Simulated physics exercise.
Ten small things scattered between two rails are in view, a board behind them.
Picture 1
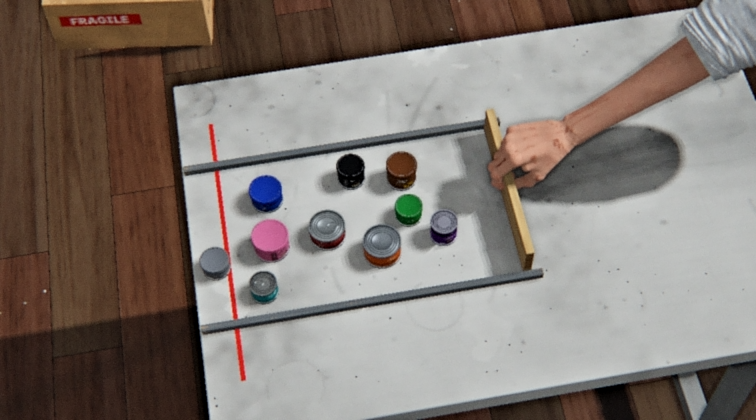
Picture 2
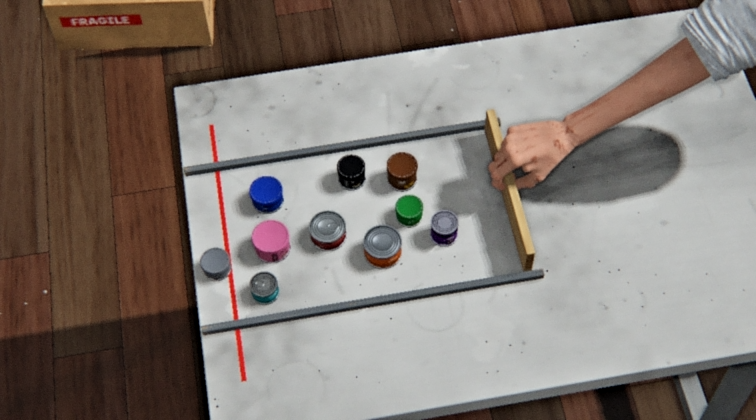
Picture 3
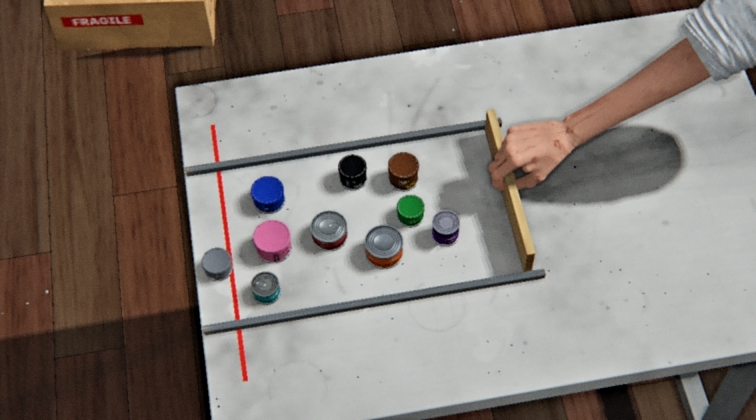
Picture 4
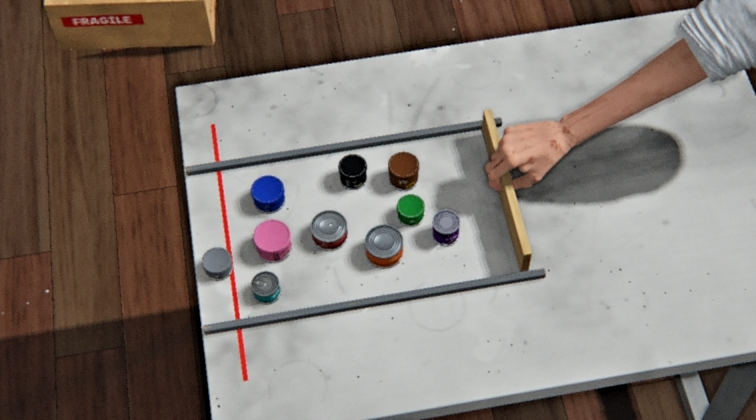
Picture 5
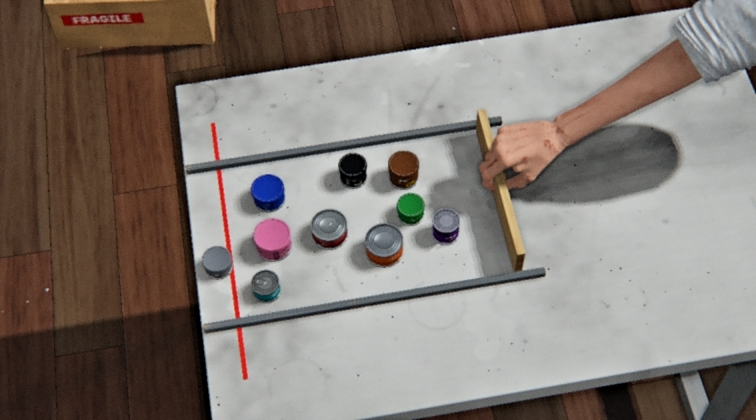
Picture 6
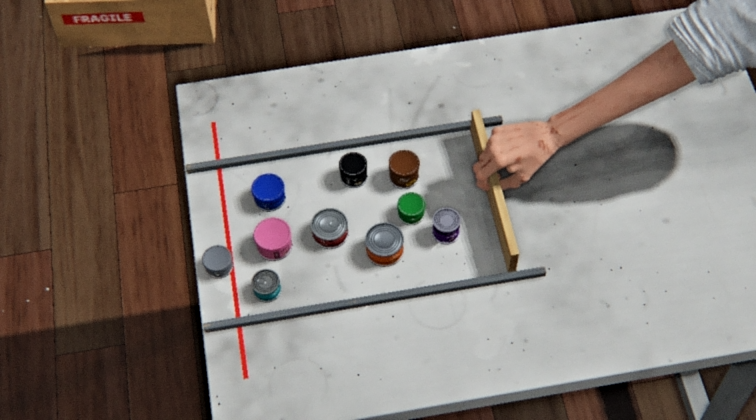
A hand holding a wooden board slid it slightly to the left between two rails on a table, while the scattered little coloured pots and tins ahead of it stayed practically still.
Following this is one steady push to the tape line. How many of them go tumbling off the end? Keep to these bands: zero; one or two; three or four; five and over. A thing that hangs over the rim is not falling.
Over the end go more than four.
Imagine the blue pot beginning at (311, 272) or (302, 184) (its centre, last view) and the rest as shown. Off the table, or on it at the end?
First: Gone; second: Gone.
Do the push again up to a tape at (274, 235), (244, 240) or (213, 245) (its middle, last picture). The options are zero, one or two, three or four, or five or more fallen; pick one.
One after another: One or two; one or two; more than four.
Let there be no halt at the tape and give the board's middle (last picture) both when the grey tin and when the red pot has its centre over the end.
Around (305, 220), then around (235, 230).
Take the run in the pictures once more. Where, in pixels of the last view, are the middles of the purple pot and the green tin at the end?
The purple pot stops around (217, 261); the green tin around (213, 231).
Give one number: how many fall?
5.
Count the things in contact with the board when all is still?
In contact: 5.
A little later, none off yet; grey tin at rest near (218, 262); turquoise tin at rest near (266, 286); pink pot at rest near (273, 239).
Next, none off yet; grey tin moving near (209, 265); turquoise tin at rest near (266, 286); pink pot shifted about its own width near (240, 251).
When it is over, the number that fall off is five or more; down, red pot, blue pot, pink pot, turquoise tin and grey tin.
